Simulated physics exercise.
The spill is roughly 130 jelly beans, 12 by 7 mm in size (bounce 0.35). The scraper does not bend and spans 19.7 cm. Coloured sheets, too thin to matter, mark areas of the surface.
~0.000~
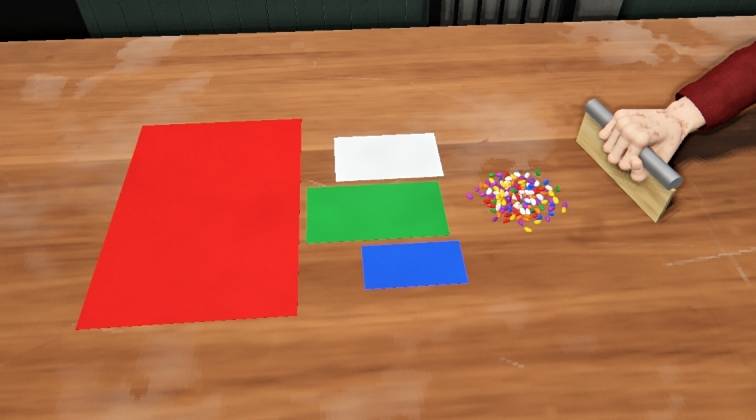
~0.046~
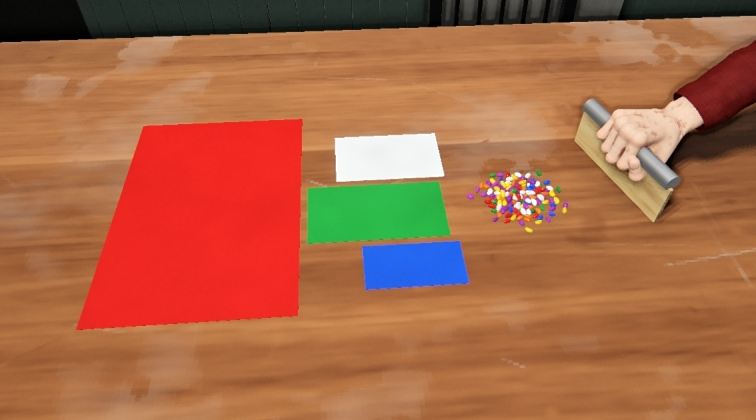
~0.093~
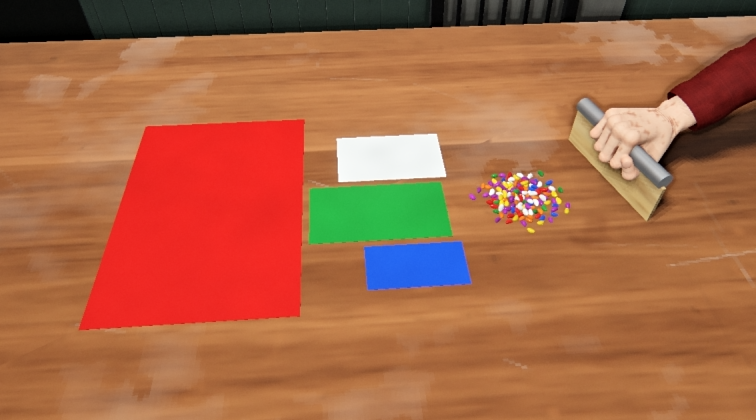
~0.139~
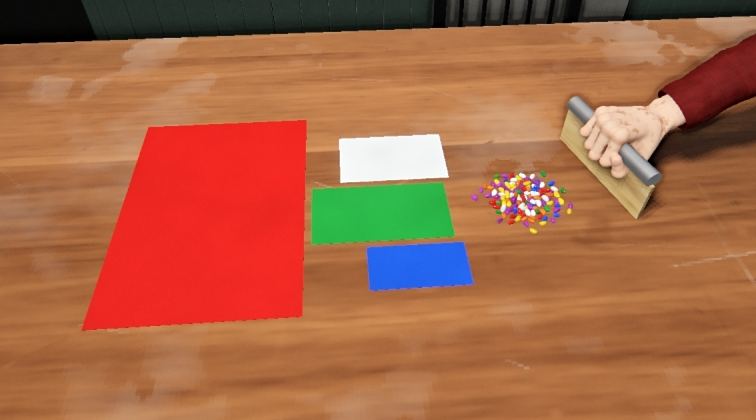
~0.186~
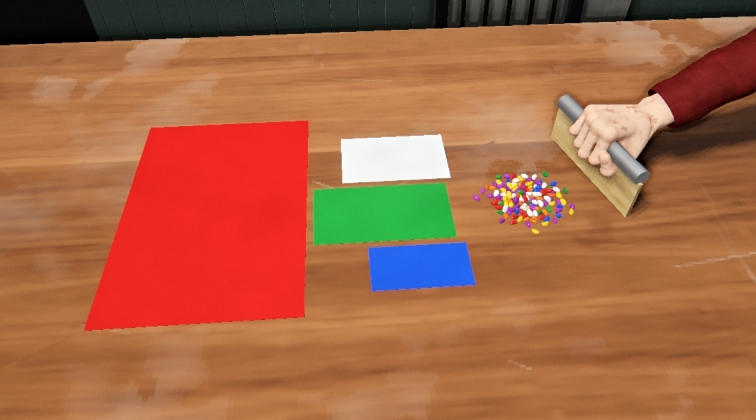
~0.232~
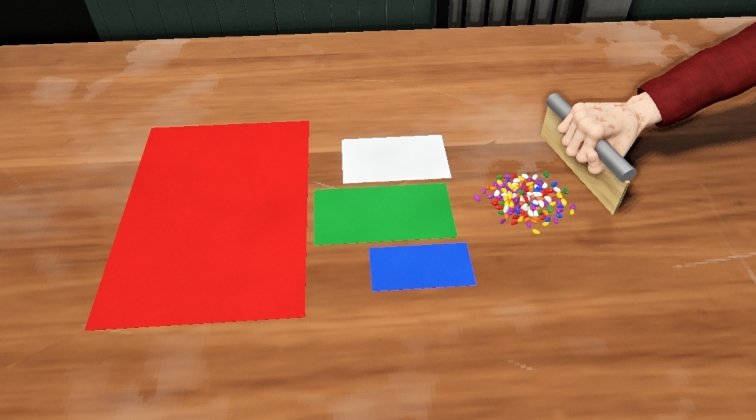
Hand sliding a wide scraper slightly left across a wooden table, near unmoved multicoloured pieces and red, white, green and blue sheets.
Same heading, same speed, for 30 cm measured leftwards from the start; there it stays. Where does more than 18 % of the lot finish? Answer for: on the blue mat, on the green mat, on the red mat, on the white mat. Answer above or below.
Blue mat: Below, green mat: Below, red mat: Below, white mat: Below.
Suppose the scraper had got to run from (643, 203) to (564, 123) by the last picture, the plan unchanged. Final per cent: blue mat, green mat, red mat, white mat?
Blue mat 10, green mat 65, red mat 0, white mat 0.
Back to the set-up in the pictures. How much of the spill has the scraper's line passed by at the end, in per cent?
Some 70 per cent.
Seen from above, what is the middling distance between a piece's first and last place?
Some 4 cm.
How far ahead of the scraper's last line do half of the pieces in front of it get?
Roughly 3 cm.
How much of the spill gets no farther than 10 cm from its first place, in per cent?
Roughly 70 per cent.
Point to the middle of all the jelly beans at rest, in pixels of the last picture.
Around (496, 204).
Then, at 0.54 s, scraper 19 cm from its start, spill 11 cm wide; off the mats 100 %.
Then, at 0.84 s, scraper 31 cm from its start, spill 14 cm wide; green mat 5 %, white mat 15 %, off the mats 80 %.
Then, at 1.11 s, scraper 32 cm from its start, spill 14 cm wide; green mat 10 %, white mat 15 %, off the mats 75 %.
In the end, at 2.2 s, blue mat 0 %, green mat 10 %, white mat 10 %, red mat 5 %, off the mats 75 %.
